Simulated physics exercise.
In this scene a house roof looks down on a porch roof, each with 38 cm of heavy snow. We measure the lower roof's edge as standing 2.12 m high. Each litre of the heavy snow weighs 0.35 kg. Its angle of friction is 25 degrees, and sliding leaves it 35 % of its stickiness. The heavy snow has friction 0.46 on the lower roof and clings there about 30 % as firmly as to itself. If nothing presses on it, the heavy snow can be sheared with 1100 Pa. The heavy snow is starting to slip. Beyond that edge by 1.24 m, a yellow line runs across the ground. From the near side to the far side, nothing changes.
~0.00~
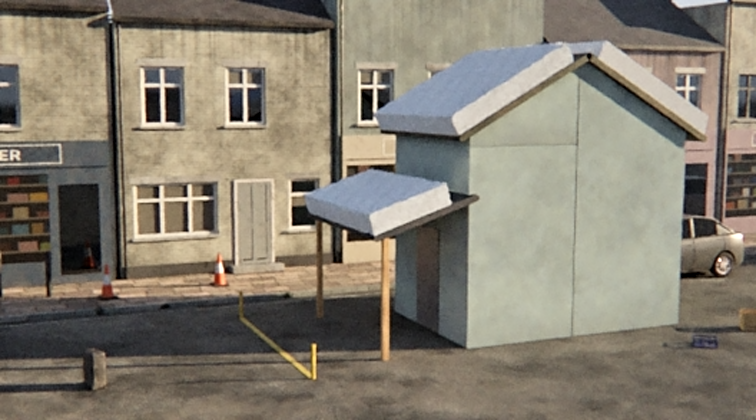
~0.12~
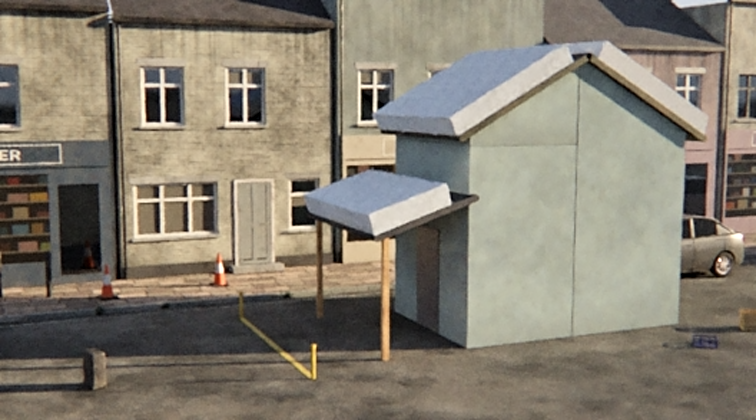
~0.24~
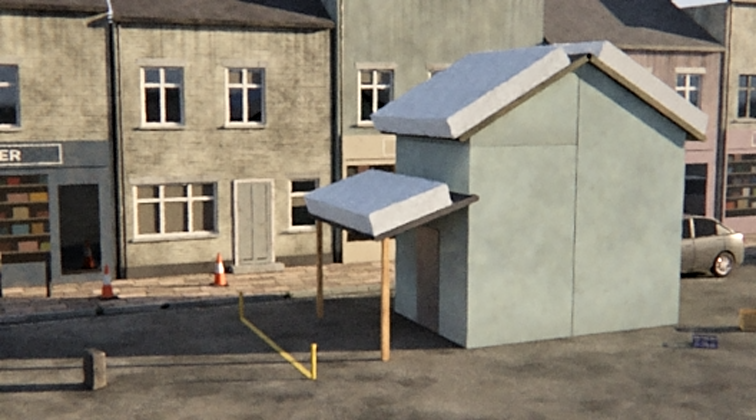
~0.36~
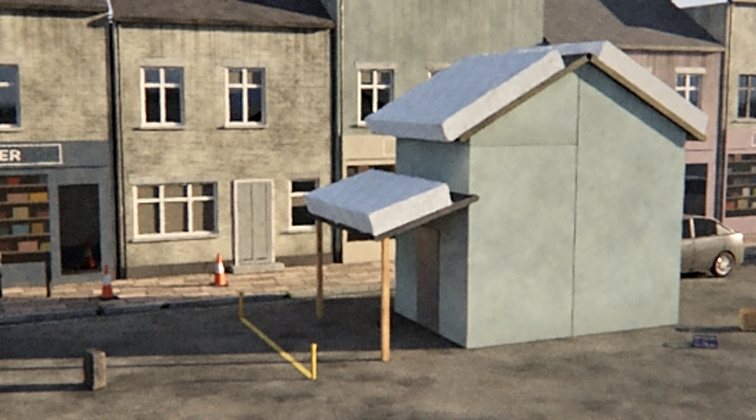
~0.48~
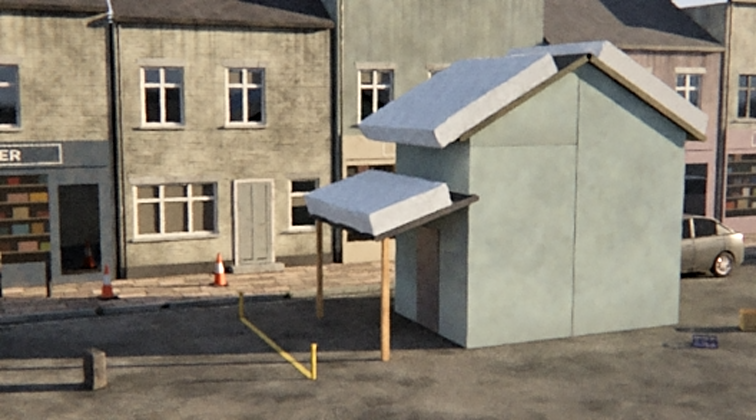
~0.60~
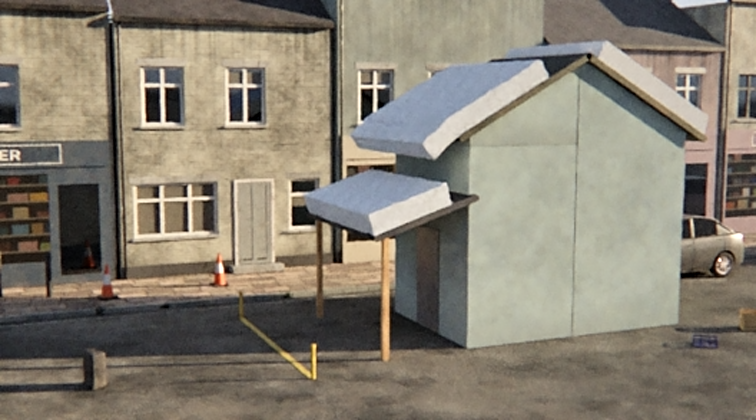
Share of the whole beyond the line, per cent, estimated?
Near 54 %.
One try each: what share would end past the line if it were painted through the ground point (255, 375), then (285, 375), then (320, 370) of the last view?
I'd guess near 30 %, then near 45 %, and near 60 % on the last try.
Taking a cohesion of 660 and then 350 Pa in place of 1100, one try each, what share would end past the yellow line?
Try one gives 55 per cent, try two gives 55 per cent.
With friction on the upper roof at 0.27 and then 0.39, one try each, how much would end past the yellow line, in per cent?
It would be 35 % the first time and 18 % the second.
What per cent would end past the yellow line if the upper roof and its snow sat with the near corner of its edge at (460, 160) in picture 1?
In that case it would be around 35 percent.
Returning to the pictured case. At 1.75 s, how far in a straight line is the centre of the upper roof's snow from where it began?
About 4.6 m.
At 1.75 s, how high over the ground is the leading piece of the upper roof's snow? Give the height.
I'd say around 0.2 metres.
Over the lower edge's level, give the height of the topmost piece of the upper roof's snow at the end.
About 0.6 m above the lower edge.
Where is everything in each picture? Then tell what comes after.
The first frame shows foremost bit of the heavy snow at (458, 130).
The second frame shows foremost bit of the heavy snow at (457, 131), its middle shifted 2.2 cm.
The third frame shows foremost bit of the heavy snow at (454, 133), its middle shifted 9.2 cm, 4 % of it past the upper edge, in one piece.
The fourth frame shows foremost bit of the heavy snow at (449, 124), its middle shifted 21 cm, 8 % of it past the upper edge, in one piece.
The fifth frame shows foremost bit of the heavy snow at (441, 136), its middle shifted 38 cm, 15 % of it past the upper edge, in one piece.
The sixth frame shows foremost bit of the heavy snow at (431, 137), its middle shifted 61 cm, 24 % of it past the upper edge, cracking.
After 1.13 s, none is below the lower edge and 0 % is past the line.
After 1.75 s, 48 % is below the lower edge and 16 % is past the line.
After 2.38 s, 76 % is below the lower edge and 53 % is past the line.
After 3.00 s, 76 % is below the lower edge and 54 % is past the line.
After 3.30 s, 76 % is below the lower edge and 54 % is past the line.
